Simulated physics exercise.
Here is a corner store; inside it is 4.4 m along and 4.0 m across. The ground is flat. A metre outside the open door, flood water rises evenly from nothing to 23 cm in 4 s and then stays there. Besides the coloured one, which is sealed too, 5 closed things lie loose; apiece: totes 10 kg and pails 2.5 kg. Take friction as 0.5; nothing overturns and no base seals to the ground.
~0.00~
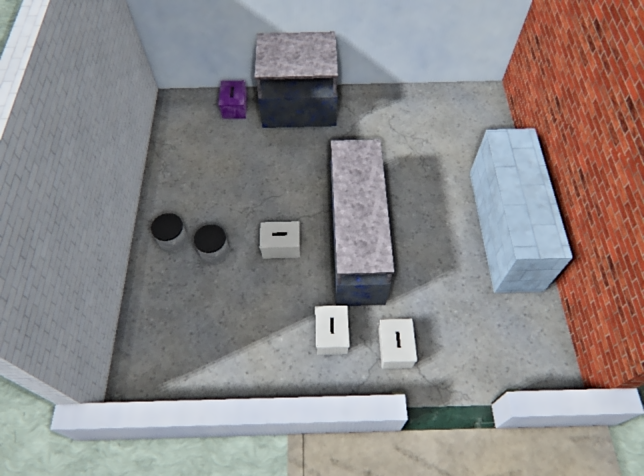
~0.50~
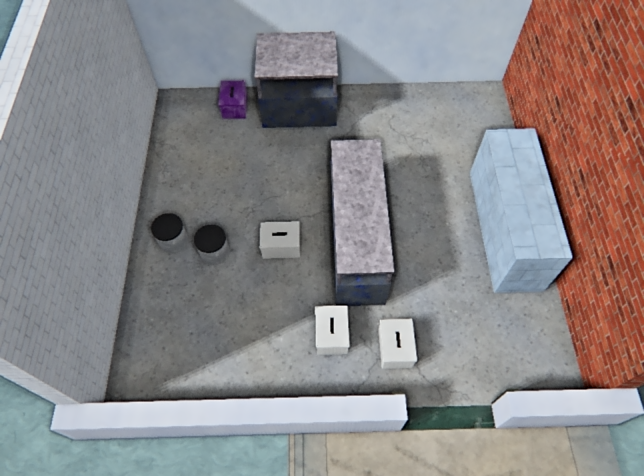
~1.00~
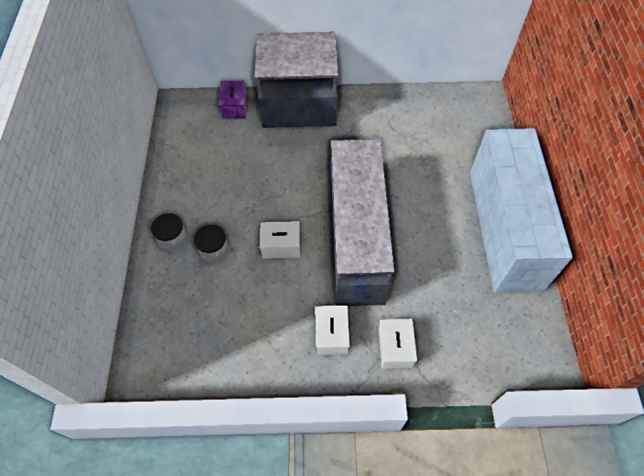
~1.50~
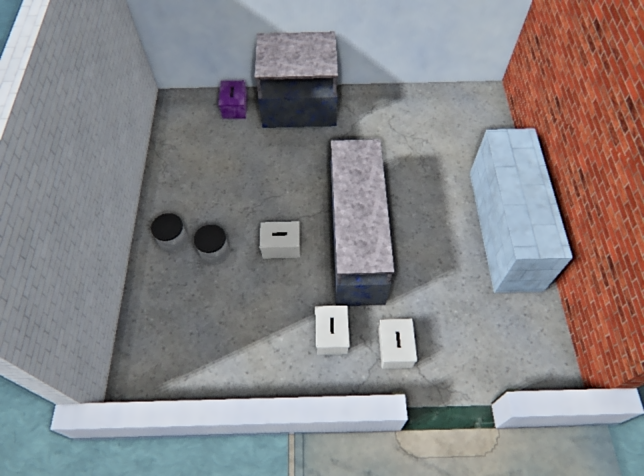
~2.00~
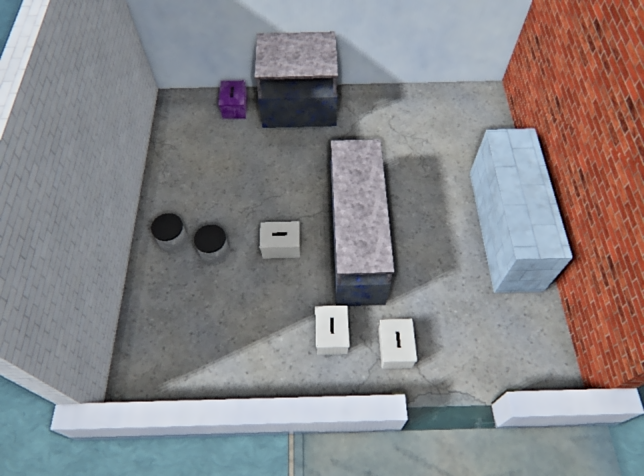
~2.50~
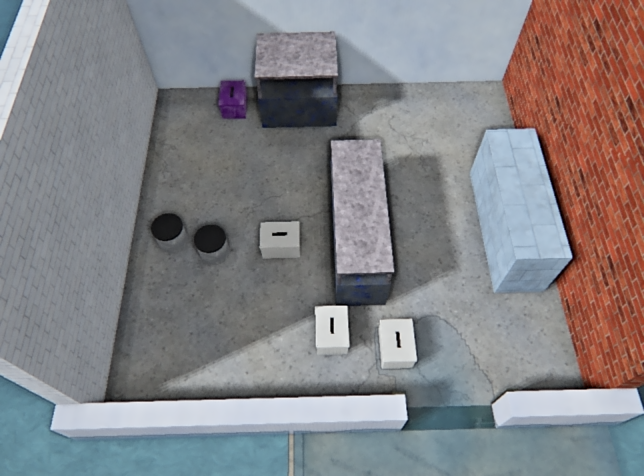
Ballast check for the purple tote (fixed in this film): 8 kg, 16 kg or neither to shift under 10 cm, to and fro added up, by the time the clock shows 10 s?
Verdict: The smaller load will do.
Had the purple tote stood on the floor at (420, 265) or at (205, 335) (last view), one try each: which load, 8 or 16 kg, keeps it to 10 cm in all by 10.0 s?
In turn: Neither holds; either load holds.
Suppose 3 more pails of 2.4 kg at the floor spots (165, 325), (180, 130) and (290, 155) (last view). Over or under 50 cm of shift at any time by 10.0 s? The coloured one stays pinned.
In turn: Less, short of it, less.
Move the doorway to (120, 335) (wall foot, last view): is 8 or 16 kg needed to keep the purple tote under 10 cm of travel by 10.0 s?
In that case the smaller load will do.
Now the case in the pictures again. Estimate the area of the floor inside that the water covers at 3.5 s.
Roughly 3.0 m2.
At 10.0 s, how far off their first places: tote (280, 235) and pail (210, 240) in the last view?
In turn: 0 cm, 0 cm.
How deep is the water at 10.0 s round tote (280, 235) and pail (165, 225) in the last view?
About 3 and 3 cm.
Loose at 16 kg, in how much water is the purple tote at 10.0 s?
About 0 cm.
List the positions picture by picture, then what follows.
The purple tote at (232, 92) rests on the ground; water covers 0.0 m2; 0 of 6 have shifted, in the first picture.
The purple tote at (232, 92) rests on the ground; water covers 0.0 m2; 0 of 6 have shifted, in the second picture.
The purple tote at (232, 92) rests on the ground; 0.0 m2 under water; 0 of 6 have shifted, in the third picture.
The purple tote at (232, 92), on the bottom; 0.0 m2 under water; 0 of 6 have shifted, in the fourth picture.
The purple tote at (232, 92) rests on the ground; 0.0 m2 under water; 0 of 6 have shifted, in the fifth picture.
The purple tote at (232, 92) rests on the ground; water covers 0.5 m2; 0 of 6 have shifted, in the sixth picture.
After 3.5 s the purple tote would be 0 cm from its start with 8 kg and 0 cm from its start with 16 kg; 0 cm of water round it then.
After 4.5 s the purple tote would be 0 cm from its start with 8 kg and 0 cm from its start with 16 kg; 0 cm of water round it then.
After 7.0 s the purple tote would be 0 cm from its start with 8 kg and 0 cm from its start with 16 kg; 0 cm of water round it then.
After 10.0 s the purple tote would be 0 cm from its start with 8 kg and 0 cm from its start with 16 kg; 0 cm of water round it then.
